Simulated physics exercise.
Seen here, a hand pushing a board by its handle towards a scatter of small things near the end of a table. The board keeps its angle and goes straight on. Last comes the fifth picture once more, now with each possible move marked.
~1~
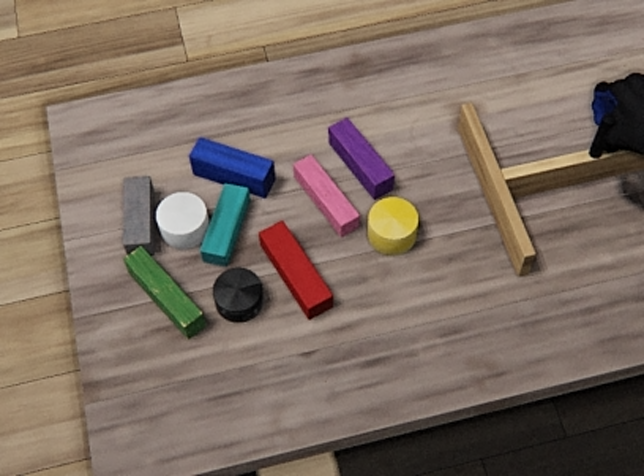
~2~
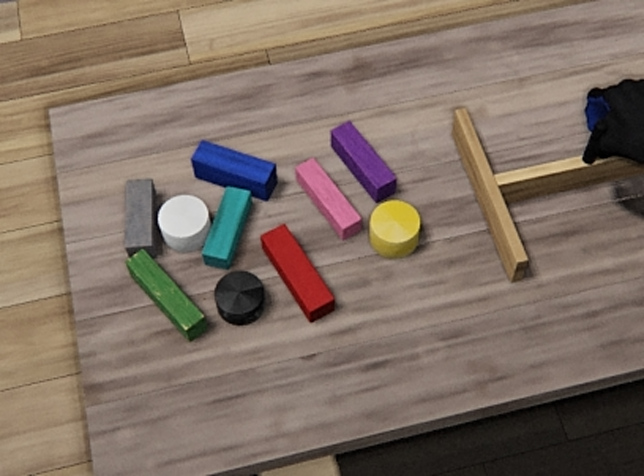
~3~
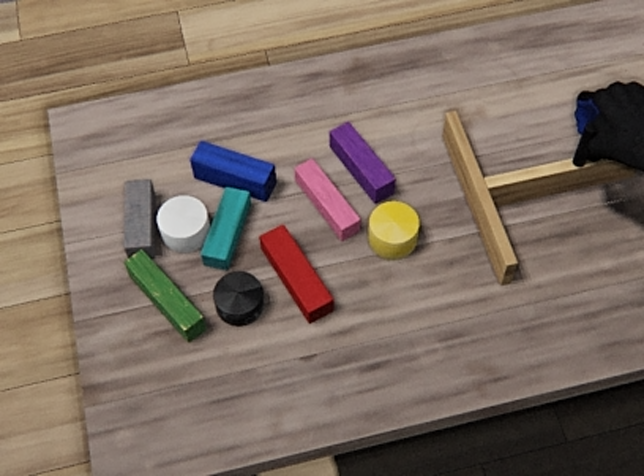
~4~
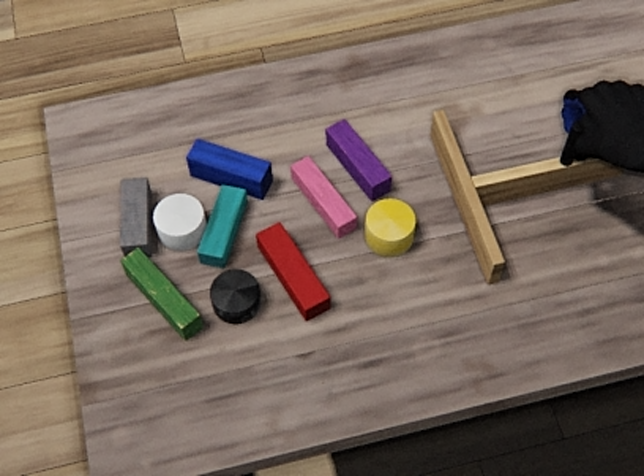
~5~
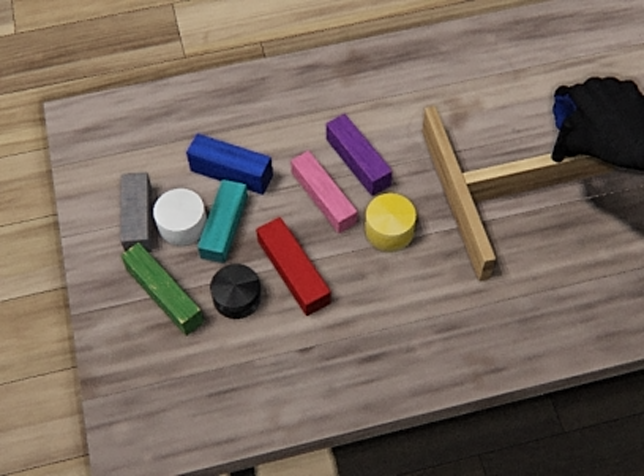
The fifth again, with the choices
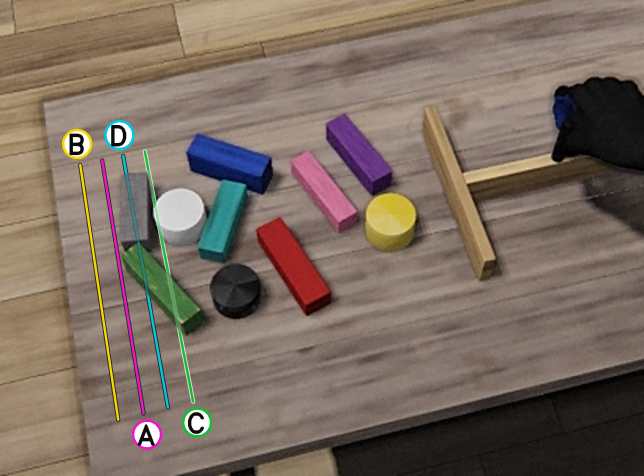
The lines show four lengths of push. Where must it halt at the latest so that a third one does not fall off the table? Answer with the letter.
No farther than C.
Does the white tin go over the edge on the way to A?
Yes.
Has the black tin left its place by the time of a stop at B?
Yes.
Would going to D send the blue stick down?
By then, no.
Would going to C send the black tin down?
No.
On the marked copy, A at (121, 277); B at (98, 282); C at (167, 267); D at (144, 272).
With C. Early on, board (356, 202); purple bar (319, 162); yellow tin (331, 238).
Further on, board (251, 225); grey bar (111, 206); green bar (140, 300).
At the end, board (166, 244); grey bar over the edge; white tin over the edge; two fallen.
As for the rest, A drops four; B drops six; D drops three.
